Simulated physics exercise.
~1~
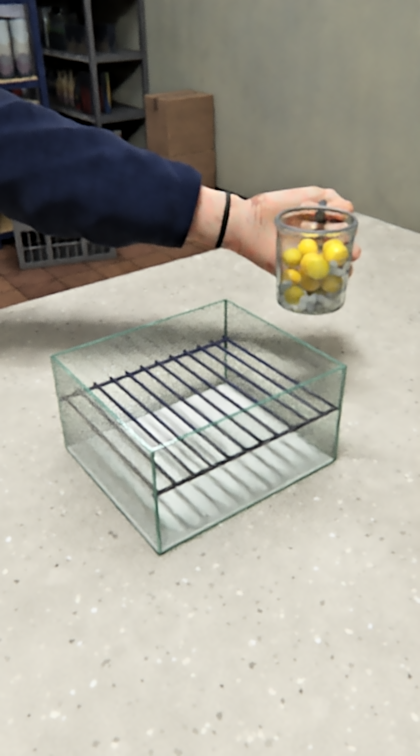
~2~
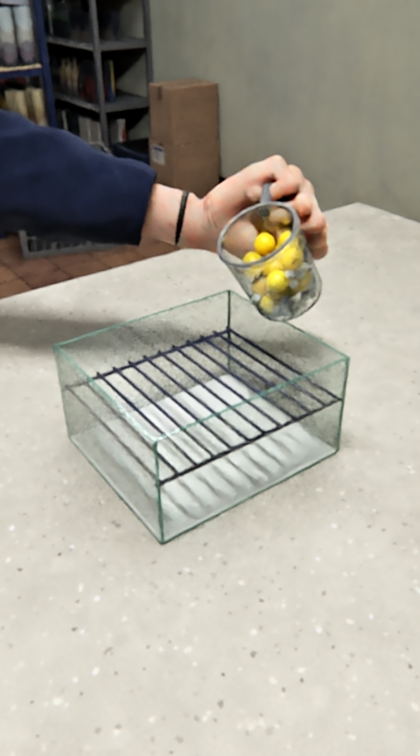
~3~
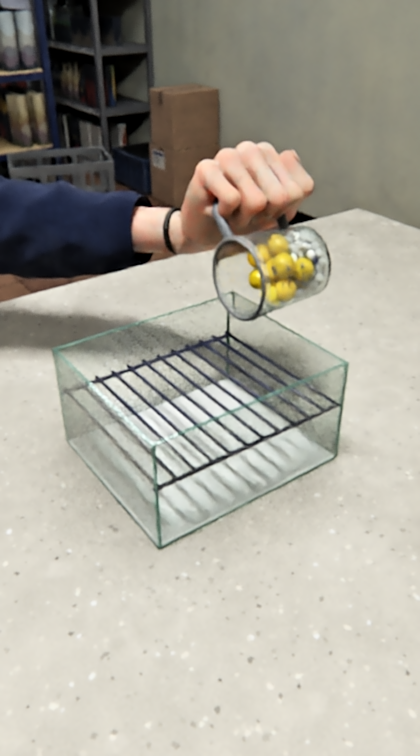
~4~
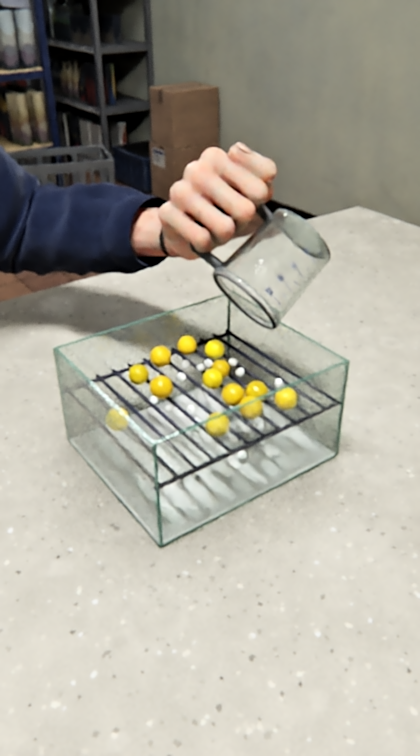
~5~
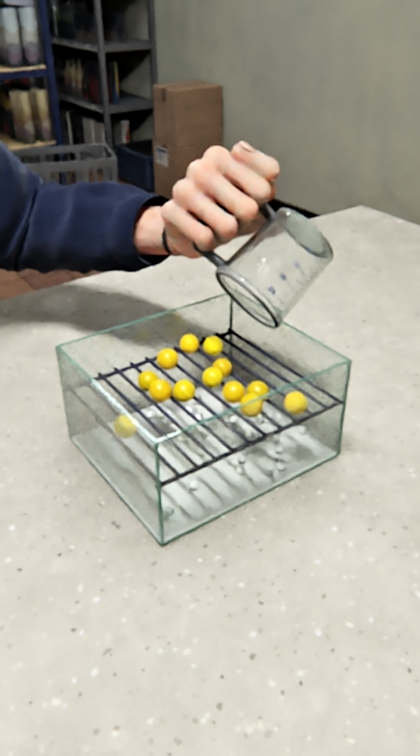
A clear cup holding a mix of yellow balls and smaller white pieces is held by a hand above the back right of a glass box with a dark wire rack across it. The hand moves the cup left and tilts it over the box, then tips it onto its side with everything still inside. It turns the cup upside down, and the mix spills over the wires, some white pieces already dropping beneath. Finally, the white pieces all lie under the rack, while the yellow balls stay on the wires below the emptied cup.
